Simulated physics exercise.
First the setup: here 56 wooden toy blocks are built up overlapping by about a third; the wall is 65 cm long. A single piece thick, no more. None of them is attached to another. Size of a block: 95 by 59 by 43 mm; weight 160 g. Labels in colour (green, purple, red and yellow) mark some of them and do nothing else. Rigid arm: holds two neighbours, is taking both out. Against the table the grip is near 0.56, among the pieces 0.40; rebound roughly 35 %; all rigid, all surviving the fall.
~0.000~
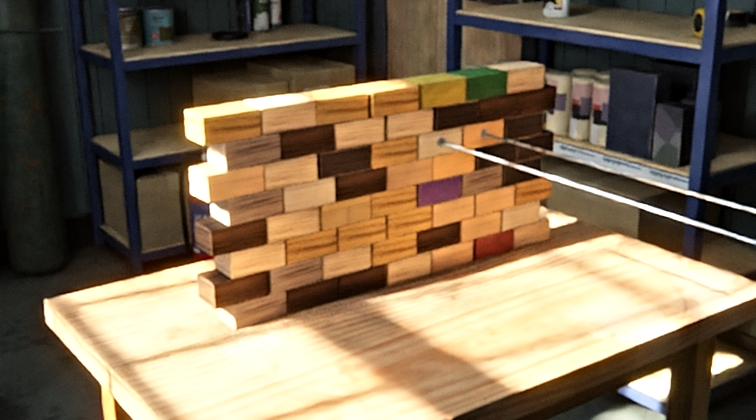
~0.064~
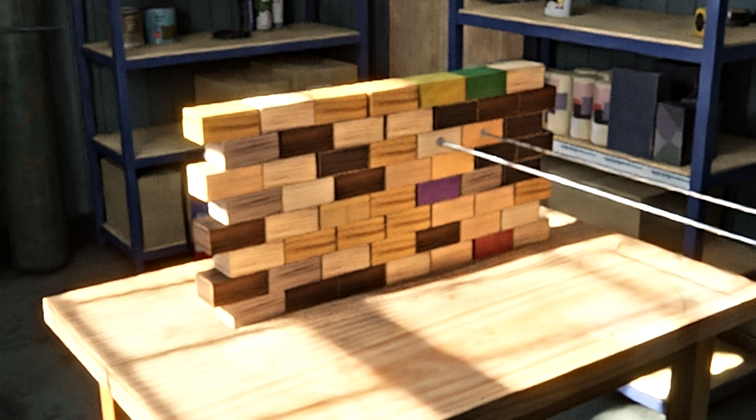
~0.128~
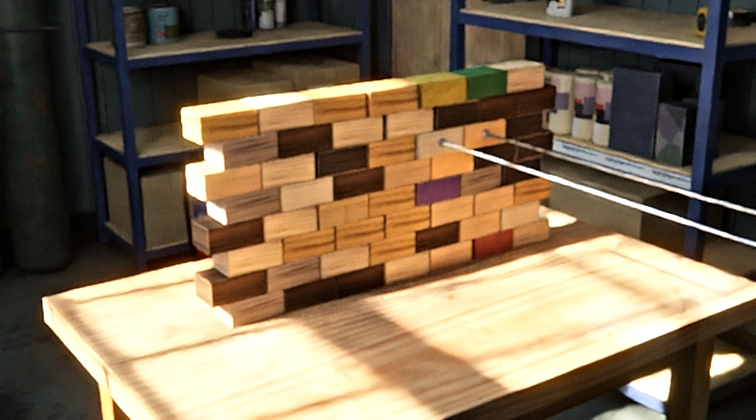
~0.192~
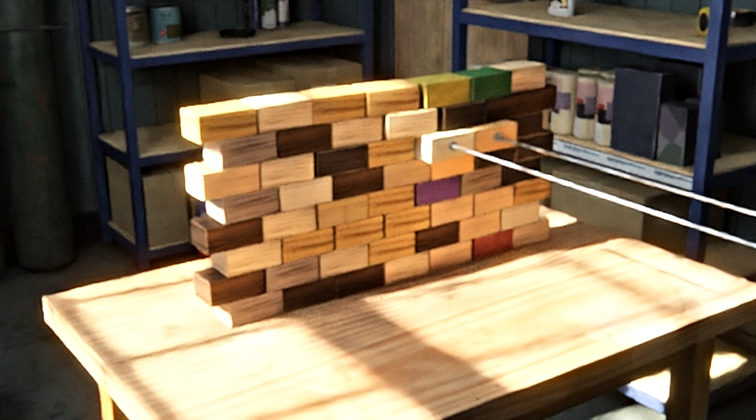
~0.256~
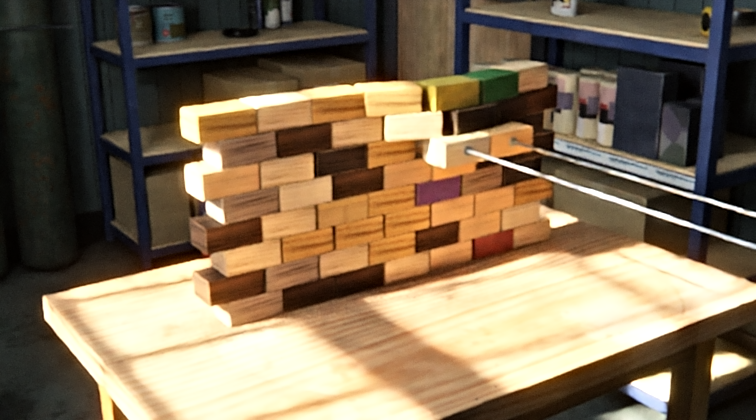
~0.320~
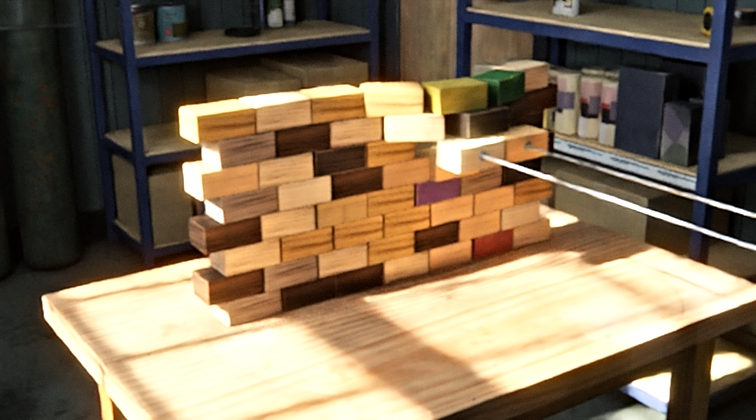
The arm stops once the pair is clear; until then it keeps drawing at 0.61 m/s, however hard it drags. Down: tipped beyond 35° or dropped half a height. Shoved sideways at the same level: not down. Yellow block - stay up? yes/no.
No.
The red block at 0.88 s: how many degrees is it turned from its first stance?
Some 0°.
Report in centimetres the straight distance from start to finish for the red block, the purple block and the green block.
Start to finish, close to red 0, purple 0, green 34 centimetres.
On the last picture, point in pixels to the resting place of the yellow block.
It finishes near pixel (430, 273) of the last picture.
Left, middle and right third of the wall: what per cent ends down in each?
Left 0, middle 20, right 20 per cent.
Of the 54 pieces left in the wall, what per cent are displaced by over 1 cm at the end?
The share is 15 %.
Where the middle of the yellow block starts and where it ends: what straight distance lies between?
It ends around 31 cm from its start.
After 0.54 s, 6 of the 54 other blocks down; yellow block 39° from how it stood, 7 cm lower; green block 47° from how it stood, 6 cm lower.
After 0.88 s, 7 of the 54 other blocks down; yellow block on its side; green block upside down.
In the end (1.8 s), 7 of the 54 other blocks down; yellow block on its side; green block on its side; purple block unmoved. From the last view, middles, yellow block near (431, 273), green block near (473, 276).
